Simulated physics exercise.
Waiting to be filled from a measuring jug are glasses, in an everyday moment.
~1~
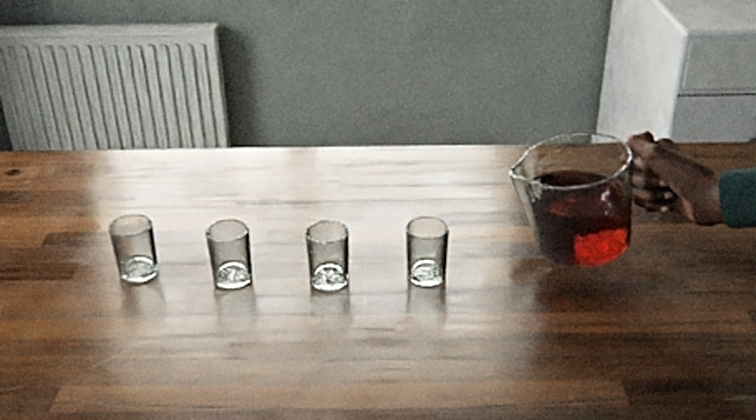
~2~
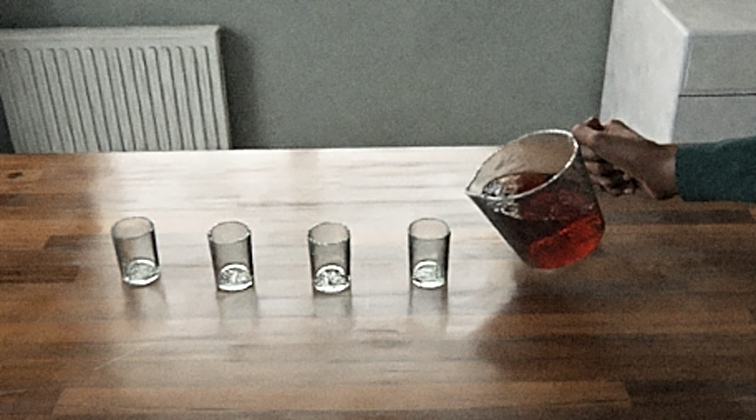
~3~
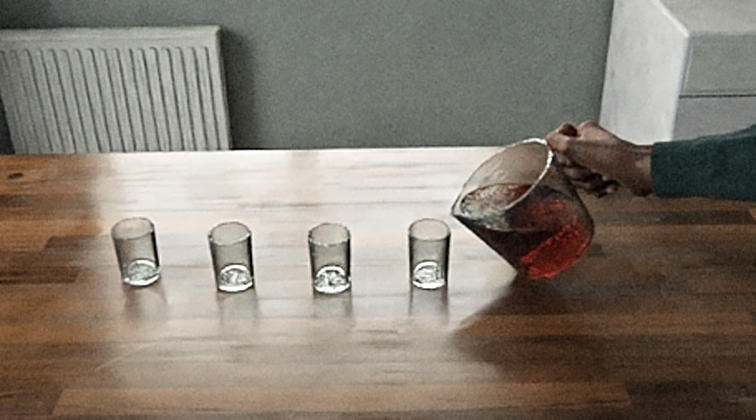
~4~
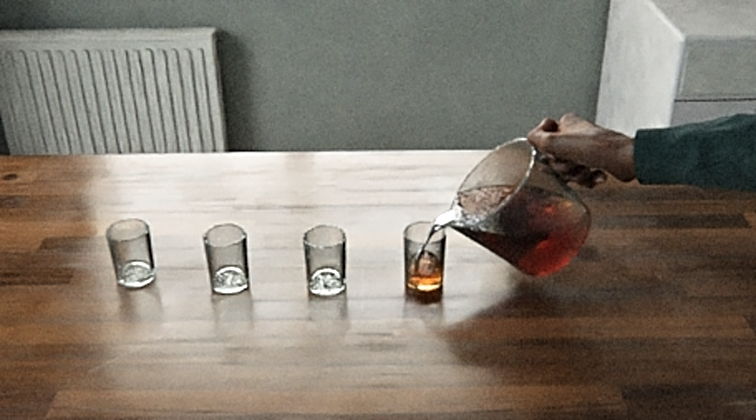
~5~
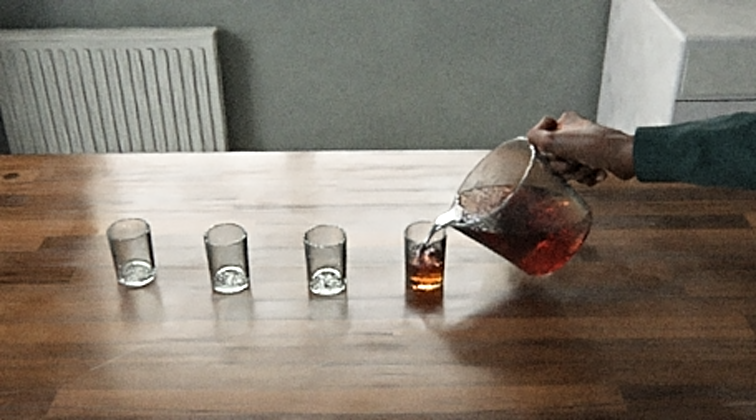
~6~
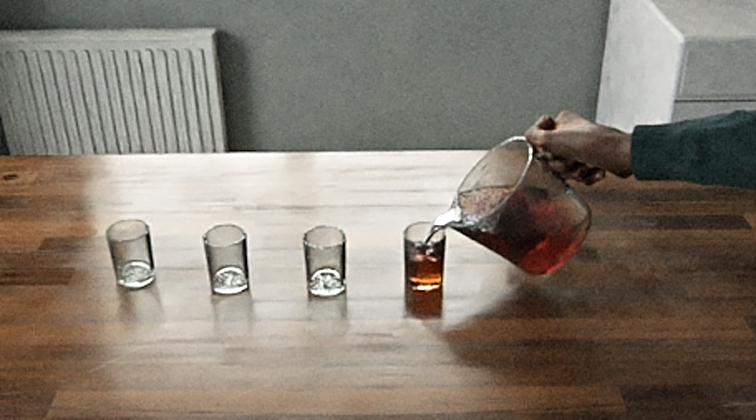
A hand lifts a glass jug of red tea, tilts it and pours into the rightmost glass.
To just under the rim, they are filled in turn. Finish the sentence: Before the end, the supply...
Before the end, the supply is still there.
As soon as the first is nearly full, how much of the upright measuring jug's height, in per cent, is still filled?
Roughly 50 %.
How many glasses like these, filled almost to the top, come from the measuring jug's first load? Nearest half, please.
It comes to roughly 6.5.
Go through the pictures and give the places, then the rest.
In the first frame, the measuring jug is picked up; measuring jug (579, 199) about half full; four glasses, the last at (134, 246).
In the second frame, the measuring jug leans over the first small glass; measuring jug (543, 200) tipped 25° with all of its load; the first is empty.
In the third frame, the measuring jug leans over the first small glass; measuring jug (528, 211) tipped 35° with all of its load; four glasses, the last at (137, 249).
In the fourth frame, the tea is flowing; measuring jug (522, 210) tipped 45° with nearly all of its load; the first is about a quarter full.
In the fifth frame, the tea is flowing; measuring jug (523, 209) tipped 45° with nearly all of its load; four glasses, the last at (132, 250).
In the sixth frame, the tea is flowing; measuring jug (522, 209) tipped 45° with nearly all of its load; the first is about half full.
Next, the first is about three quarters full.
After that, the first is done and the measuring jug has nearly all of its load.
Finally, all four are full and about a third of the tea is over.
